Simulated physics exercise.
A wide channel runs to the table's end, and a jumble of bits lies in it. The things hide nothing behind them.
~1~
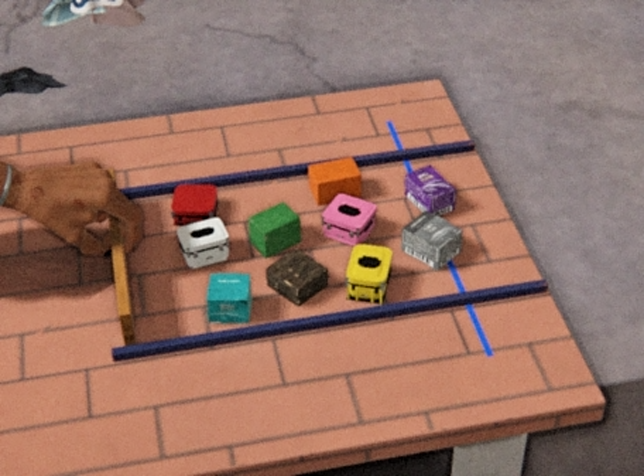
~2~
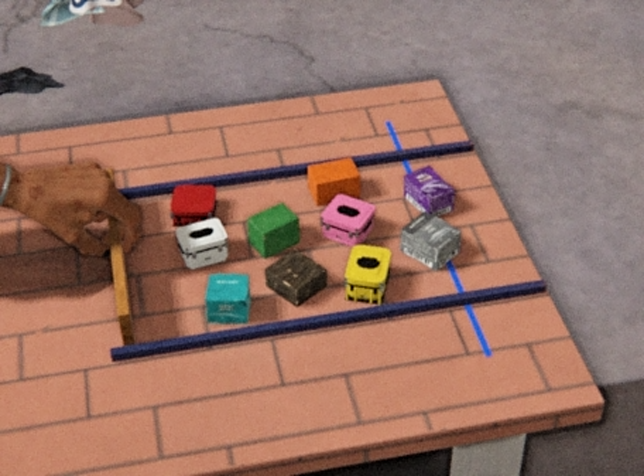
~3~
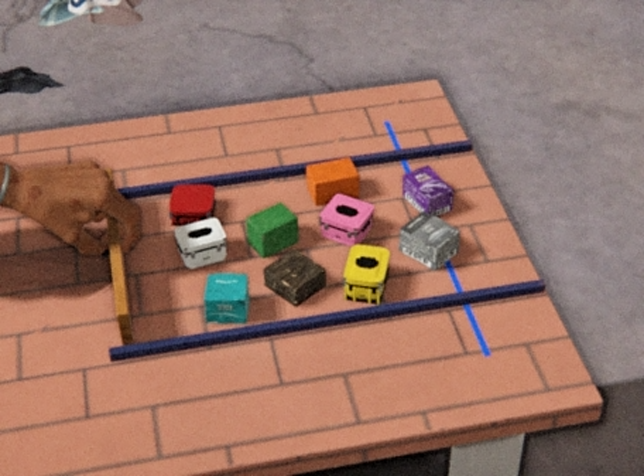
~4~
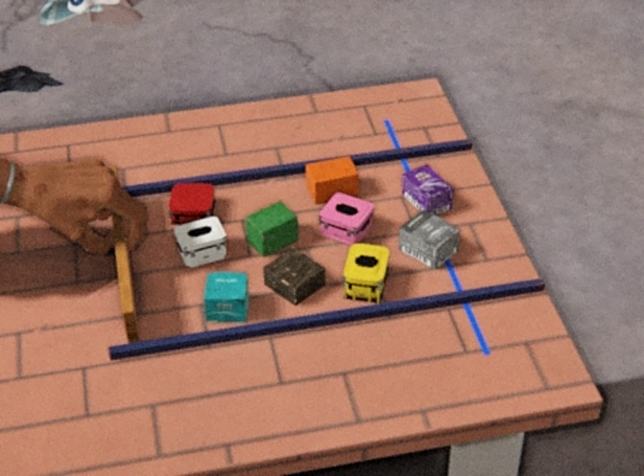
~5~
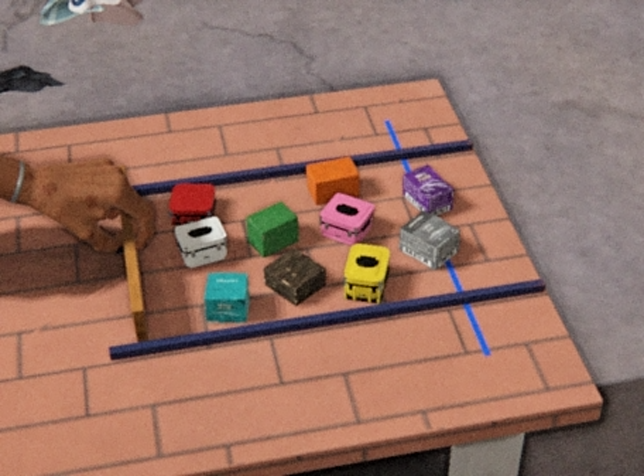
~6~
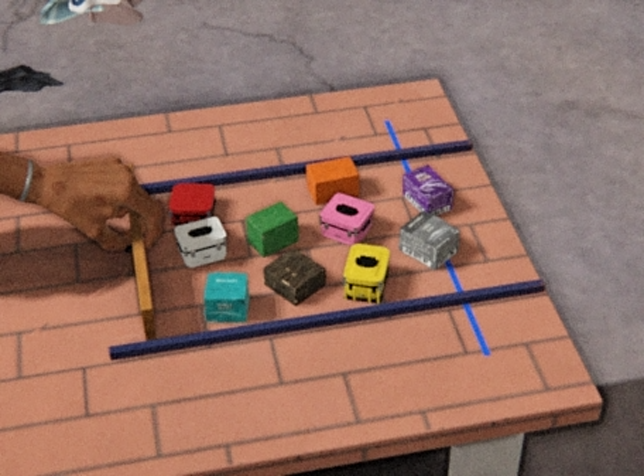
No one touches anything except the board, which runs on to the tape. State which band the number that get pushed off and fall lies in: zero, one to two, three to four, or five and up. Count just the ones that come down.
I reckon the number that spills over the end lands at three or four.
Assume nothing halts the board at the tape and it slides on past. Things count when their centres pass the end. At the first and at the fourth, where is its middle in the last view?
At (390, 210) for the first, at (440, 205) for the fourth.
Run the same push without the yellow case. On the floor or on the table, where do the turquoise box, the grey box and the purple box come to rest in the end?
Turquoise box - safe; grey box - safe; purple box - gone.
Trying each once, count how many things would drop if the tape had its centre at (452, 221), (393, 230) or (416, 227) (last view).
The three tries give 6, 0 and 2.
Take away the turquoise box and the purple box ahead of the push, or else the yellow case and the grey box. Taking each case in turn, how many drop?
Taking the two tries in turn, it comes to 2 and 2.
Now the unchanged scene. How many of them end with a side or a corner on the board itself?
My count gives 4.
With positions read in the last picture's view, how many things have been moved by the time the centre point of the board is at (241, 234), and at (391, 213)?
The first count is 6, and then it's 10.
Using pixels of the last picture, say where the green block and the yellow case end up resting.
The green block comes to rest at (492, 201), and the yellow case comes to rest at (514, 254).
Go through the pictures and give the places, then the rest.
Purple box (430, 192); grey box (432, 240); yellow case (369, 274); board (119, 254); tape (434, 225), in the first frame.
Grey box (431, 240); green block (274, 231), in the second frame.
Yellow case (367, 274); white case (201, 244), in the third frame.
Purple box (427, 191); red case (193, 205), in the fourth frame.
Grey box (430, 240); black block (295, 277), in the fifth frame.
Purple box (428, 192); grey box (429, 240); yellow case (367, 274); board (139, 249); tape (431, 224), in the sixth frame.
Soon after, none off yet; purple box at rest near (428, 192); grey box at rest near (429, 240); yellow case at rest near (367, 274).
Then, none off yet; purple box moved a little near (442, 183); grey box at rest near (431, 240); yellow case moved about its own width near (402, 269).
Further on, none off yet; purple box moved about its own width near (484, 166); grey box moved about its own width near (493, 228); yellow case moved well along near (474, 258).
At rest, the number that fall off is three or four; fallen, pink case, grey box and purple box.
